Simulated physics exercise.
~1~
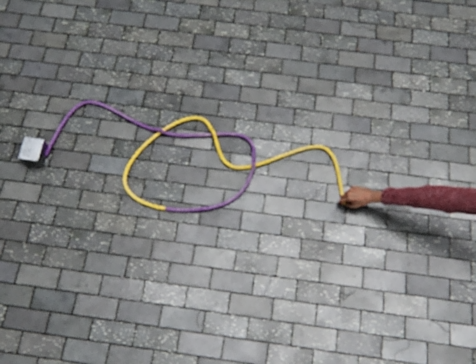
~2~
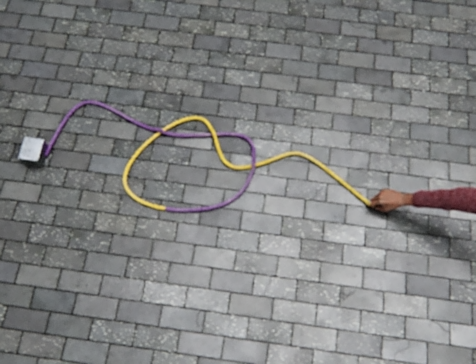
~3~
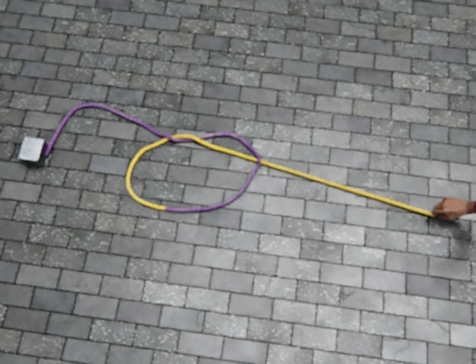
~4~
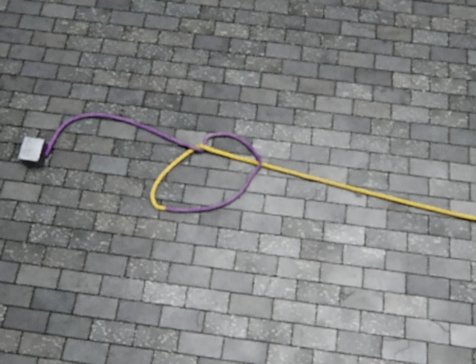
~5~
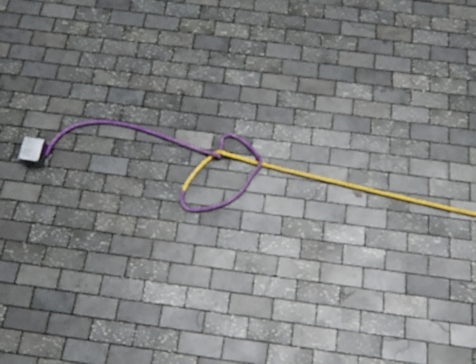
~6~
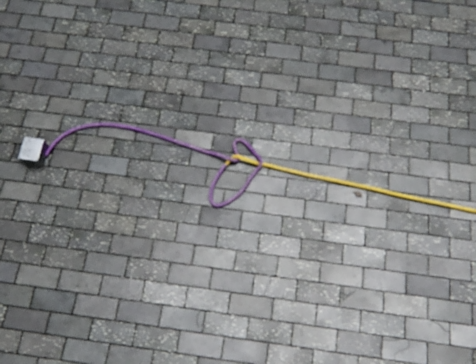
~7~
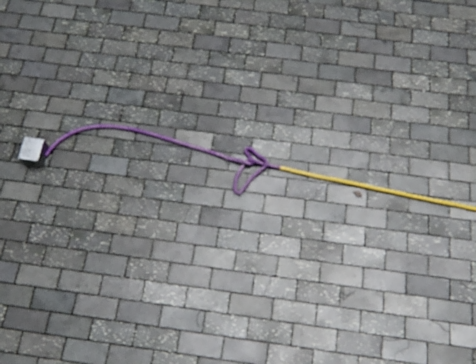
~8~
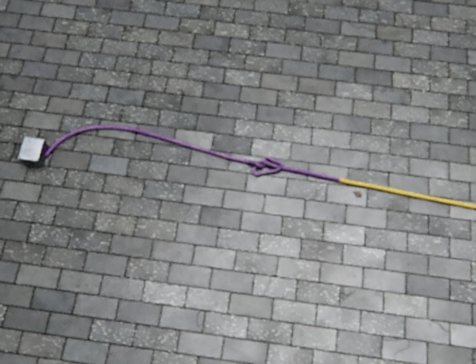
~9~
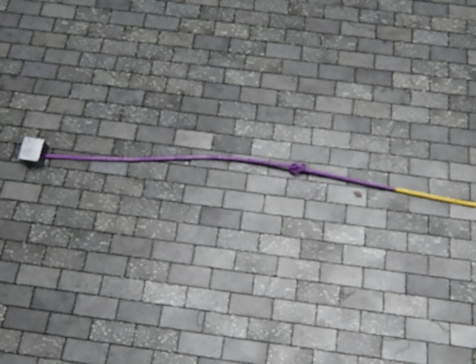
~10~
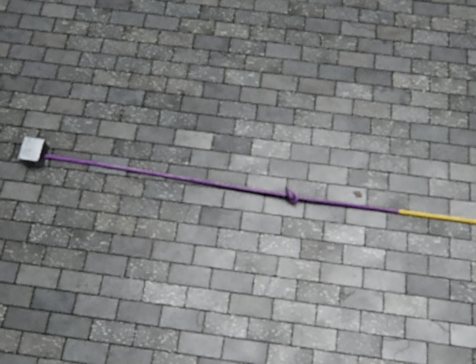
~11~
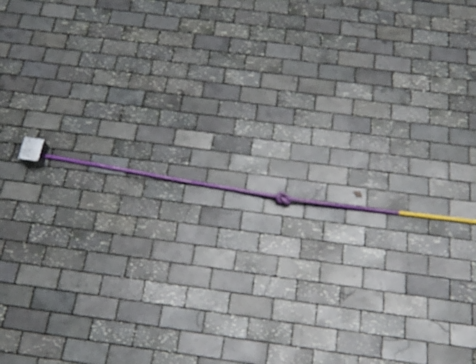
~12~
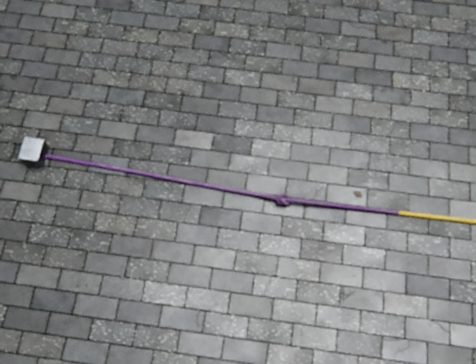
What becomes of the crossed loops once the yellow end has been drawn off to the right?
They close up into a small, tight knot in the purple part of the rope, so the line does not come out clear.
